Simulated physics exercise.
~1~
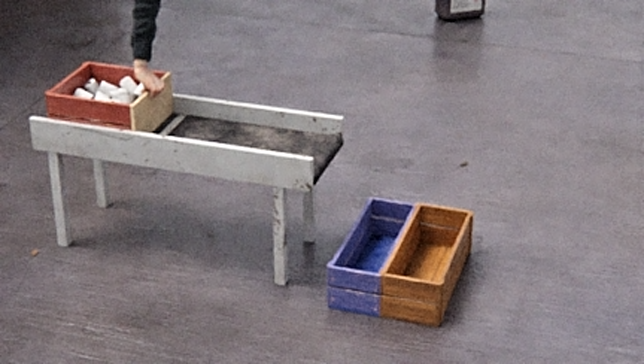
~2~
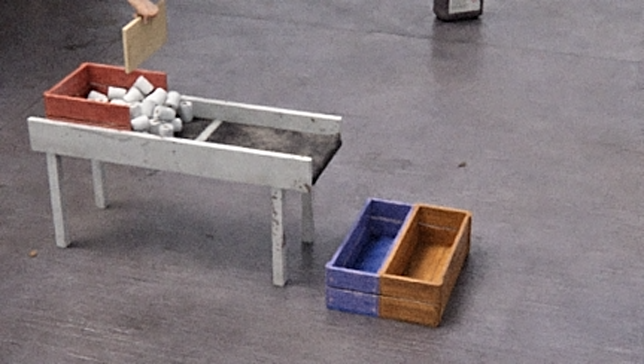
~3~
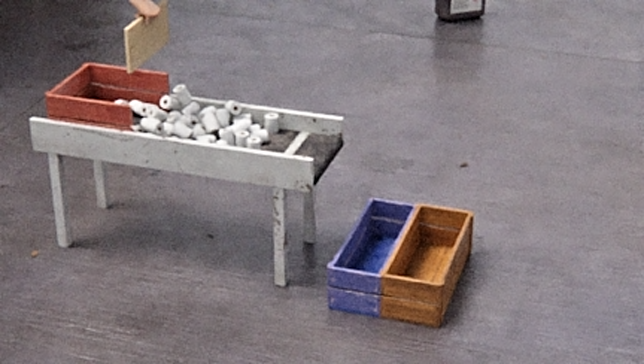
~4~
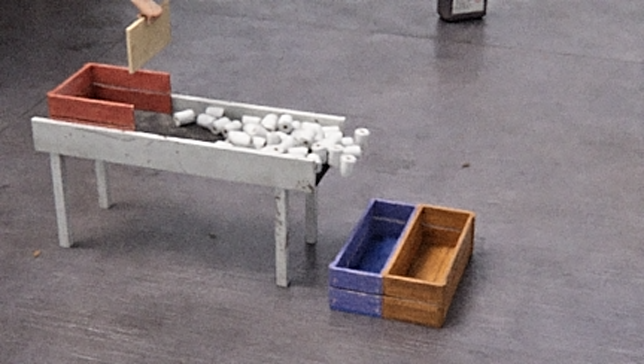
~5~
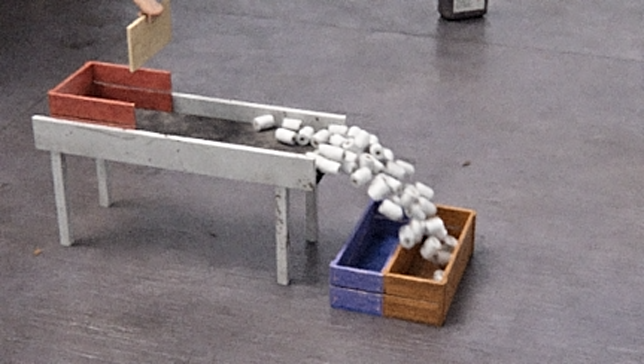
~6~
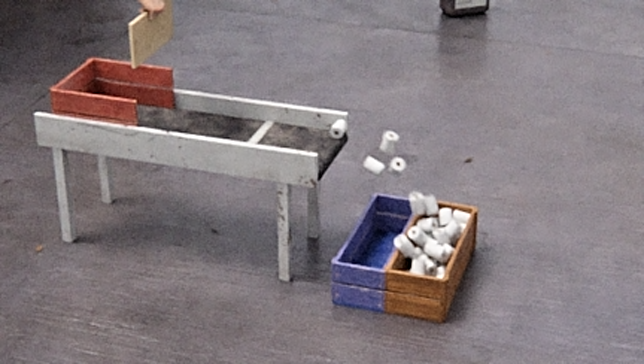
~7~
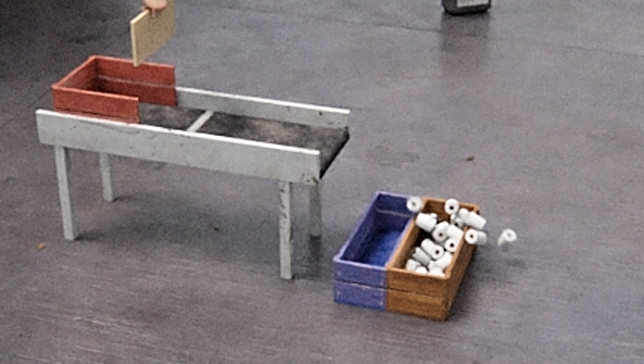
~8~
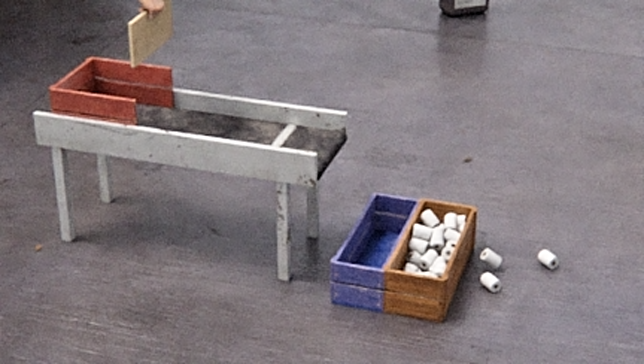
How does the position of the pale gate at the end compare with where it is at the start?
At the start the gate stands down at the right side of the red pen, closing it off. At the end it is held up in the air above the pen's open side.
White paper rolls sit heaped in a red pen at the left end of a raised belt, with a hand on the pale gate that holds them in. The hand lifts the gate, and the rolls spread out and ride the belt to the right in a loose pile. Reaching the end, they pour off in a stream, passing over the blue box and dropping into the wooden box beyond it. The last few fly off after the rest, and some tumble past the far side. Most of the rolls end up heaped in the wooden box, three lie on the floor beyond it, and the blue box stays empty.
